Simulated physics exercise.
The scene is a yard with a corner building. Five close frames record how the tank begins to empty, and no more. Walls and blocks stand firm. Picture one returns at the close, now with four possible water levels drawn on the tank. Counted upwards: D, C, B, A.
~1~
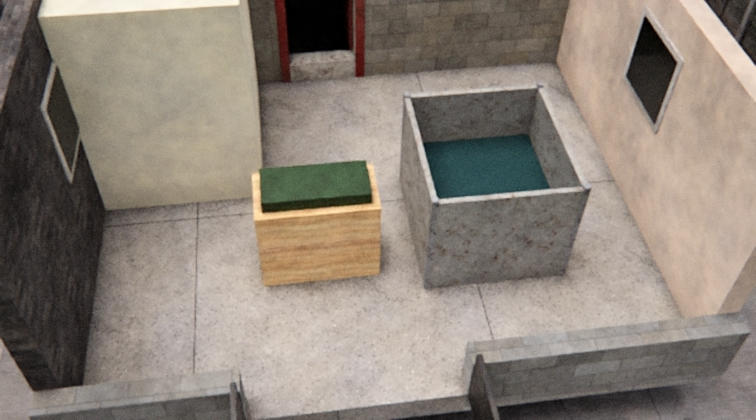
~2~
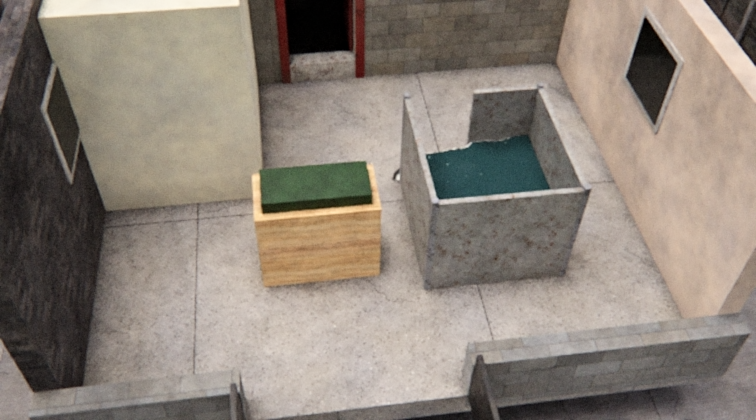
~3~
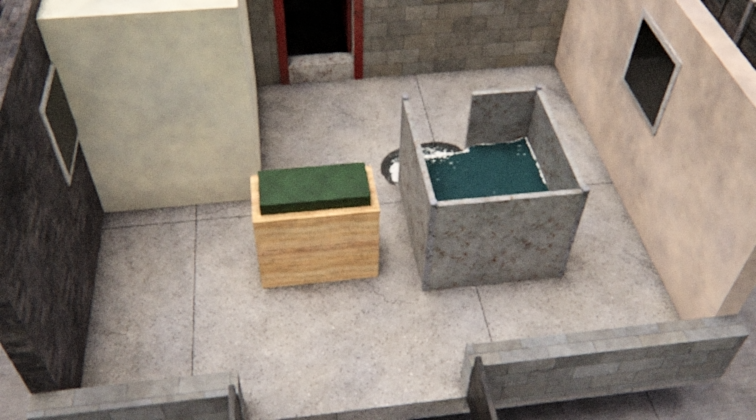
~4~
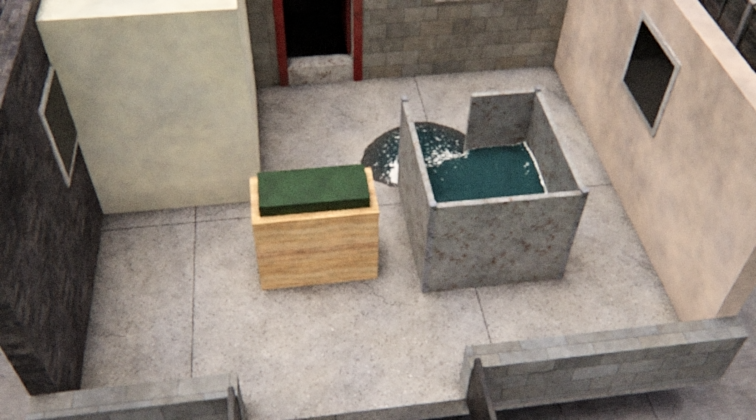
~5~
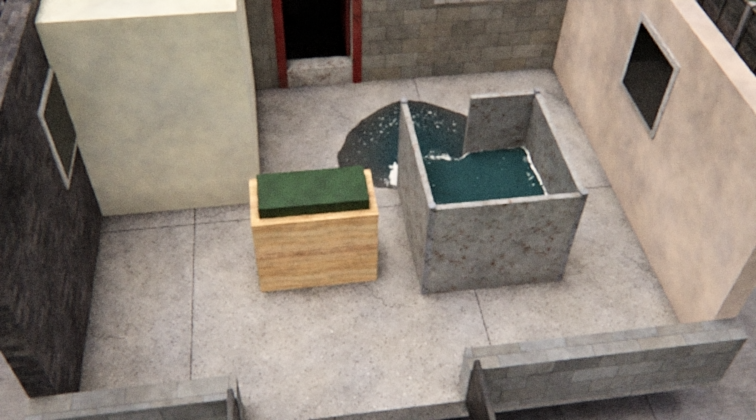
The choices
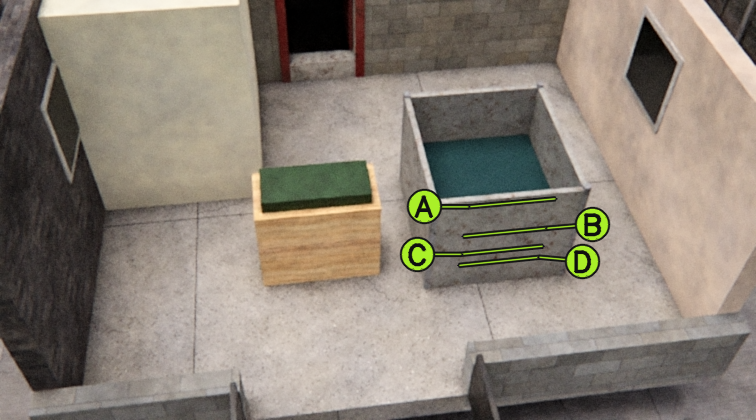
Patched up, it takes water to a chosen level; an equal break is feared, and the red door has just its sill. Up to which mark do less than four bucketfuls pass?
B.
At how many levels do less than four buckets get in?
Three.
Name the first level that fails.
It is A.
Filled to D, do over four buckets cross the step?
No, not at all.
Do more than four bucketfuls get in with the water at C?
No, that is safe.
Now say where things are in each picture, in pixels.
Water in the tank at rest, its middle at (484, 186); foot of the red doorway at (323, 79); open gate at (355, 352), in the first picture.
Water covers 1 % of the ground, its front hidden from here, in the second picture.
Water covers 3 % of the ground, its front hidden from here, in the third picture.
Water covers 6 % of the ground, its front hidden from here, in the fourth picture.
Water covers 11 % of the ground, its front hidden from here, in the fifth picture.
In lime, A at (511, 202); B at (505, 232); C at (502, 250); D at (499, 261); from the bottom up D, C, B, A.
For level A, about 11 bucketfuls get in.
For level B, a splash gets over, under a bucket.
For level C, nothing gets over.
For level D, nothing gets over.
